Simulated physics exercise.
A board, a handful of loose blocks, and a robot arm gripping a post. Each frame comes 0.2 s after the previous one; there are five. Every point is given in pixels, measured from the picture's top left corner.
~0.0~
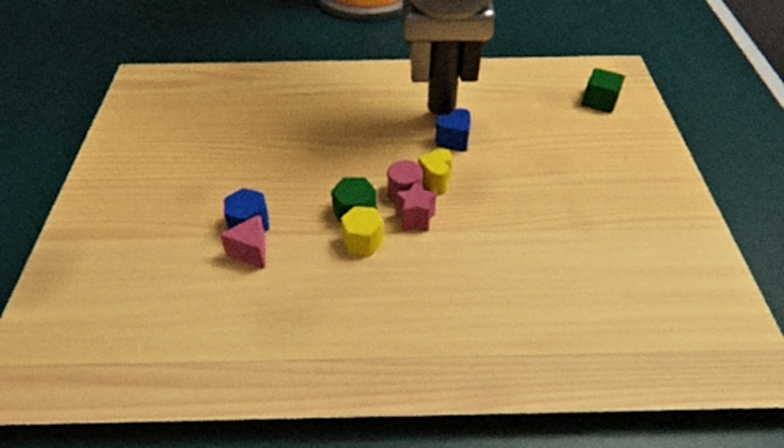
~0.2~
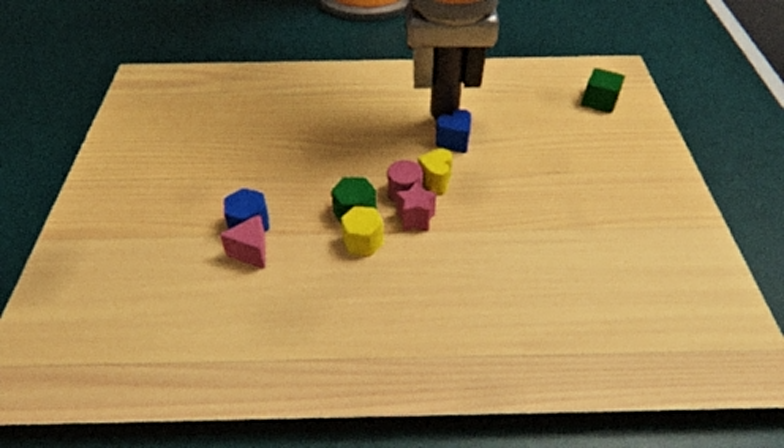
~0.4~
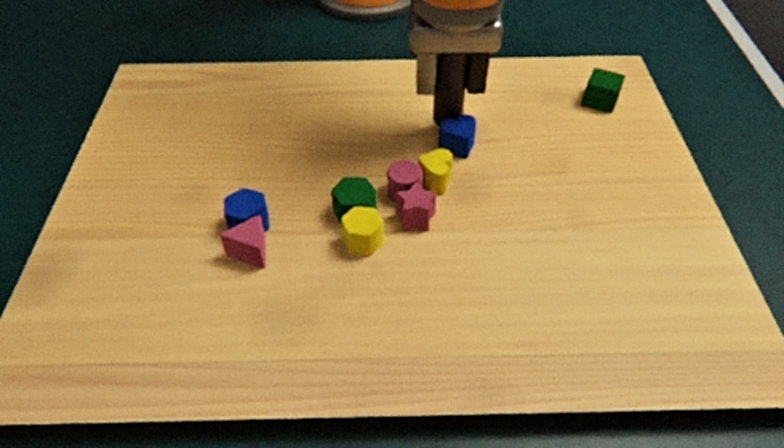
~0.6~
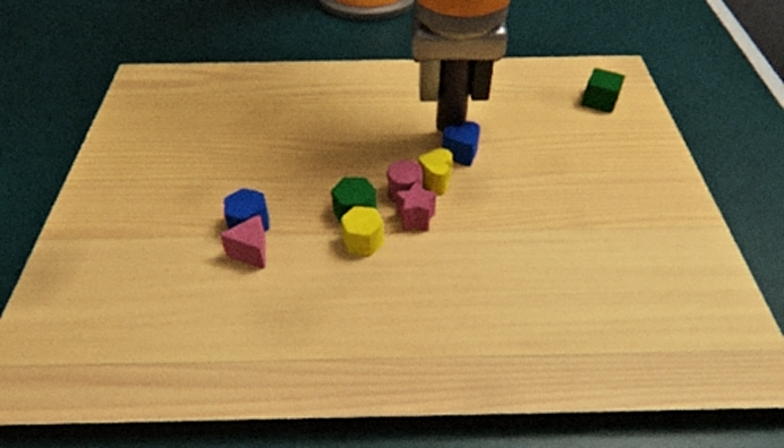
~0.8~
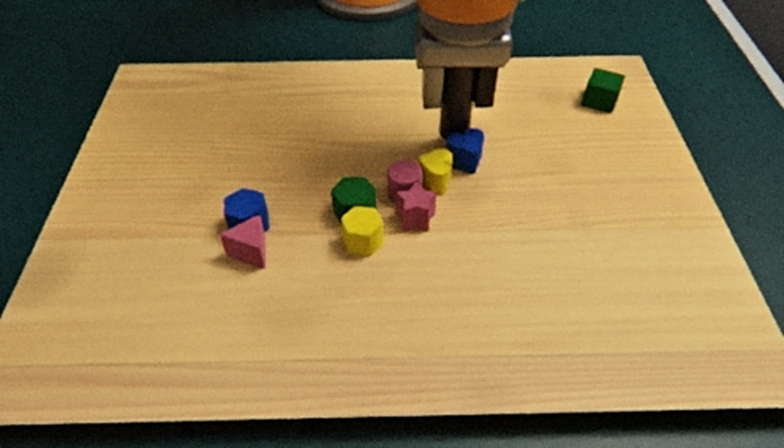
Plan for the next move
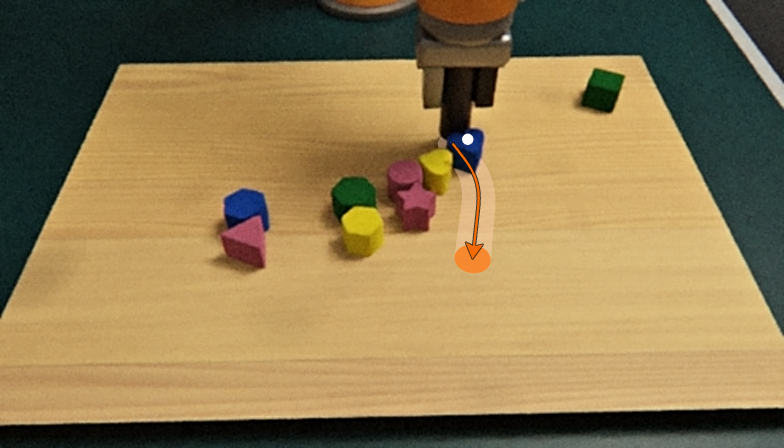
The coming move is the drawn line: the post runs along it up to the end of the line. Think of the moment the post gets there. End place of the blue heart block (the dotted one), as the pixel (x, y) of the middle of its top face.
The centre of its top will be at (512, 216).
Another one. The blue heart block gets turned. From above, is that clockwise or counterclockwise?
Top view: Counterclockwise.
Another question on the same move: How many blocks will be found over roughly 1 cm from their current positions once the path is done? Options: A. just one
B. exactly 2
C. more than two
A.
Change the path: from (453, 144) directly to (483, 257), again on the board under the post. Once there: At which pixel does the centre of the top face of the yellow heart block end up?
Its top face will be centred at roughly (434, 178).
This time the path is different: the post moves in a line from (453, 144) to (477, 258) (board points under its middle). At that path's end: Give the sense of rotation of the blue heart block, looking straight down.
From above, it looks like the blue heart block goes counterclockwise.
The drawn path runs from (453, 144) through (475, 177) and (477, 215) to (473, 259); the dot is on the blue heart block.
The first path, step by step. One third of the way, post (477, 166); blue heart block (492, 174).
Two thirds of the way, post (479, 204); blue heart block (508, 208), turned 30° anticlockwise.
At the end, post (474, 247); yellow heart block not moved; blue heart block (512, 216), turned 65° anticlockwise.
